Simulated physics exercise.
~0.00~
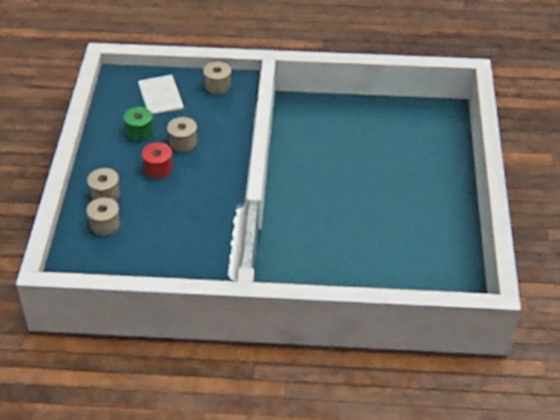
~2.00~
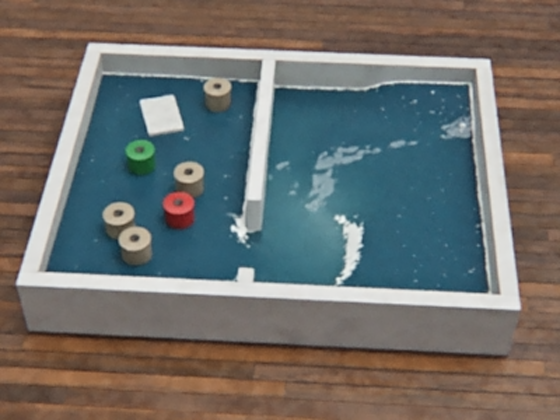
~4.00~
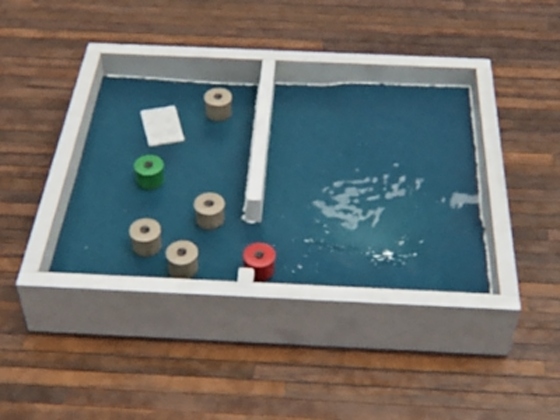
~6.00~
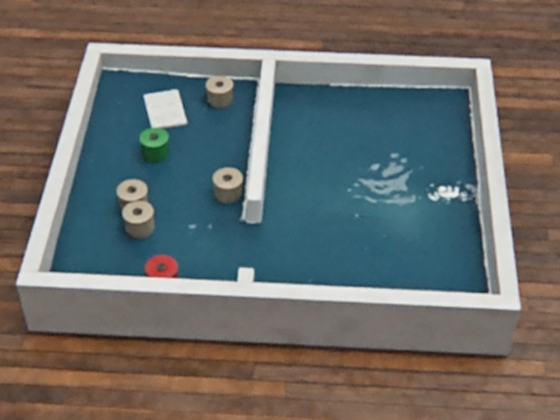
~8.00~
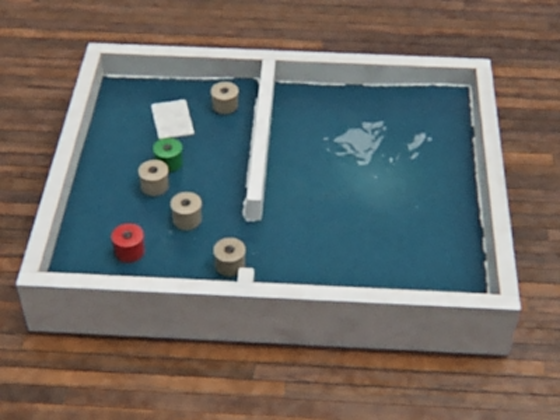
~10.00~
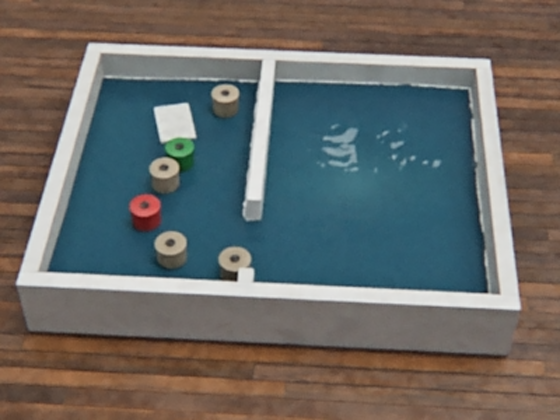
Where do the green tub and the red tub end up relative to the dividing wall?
Both end up on the left side of the dividing wall. The green tub is held back there, and the red tub drifts to the gap but falls short of crossing and swings back left.
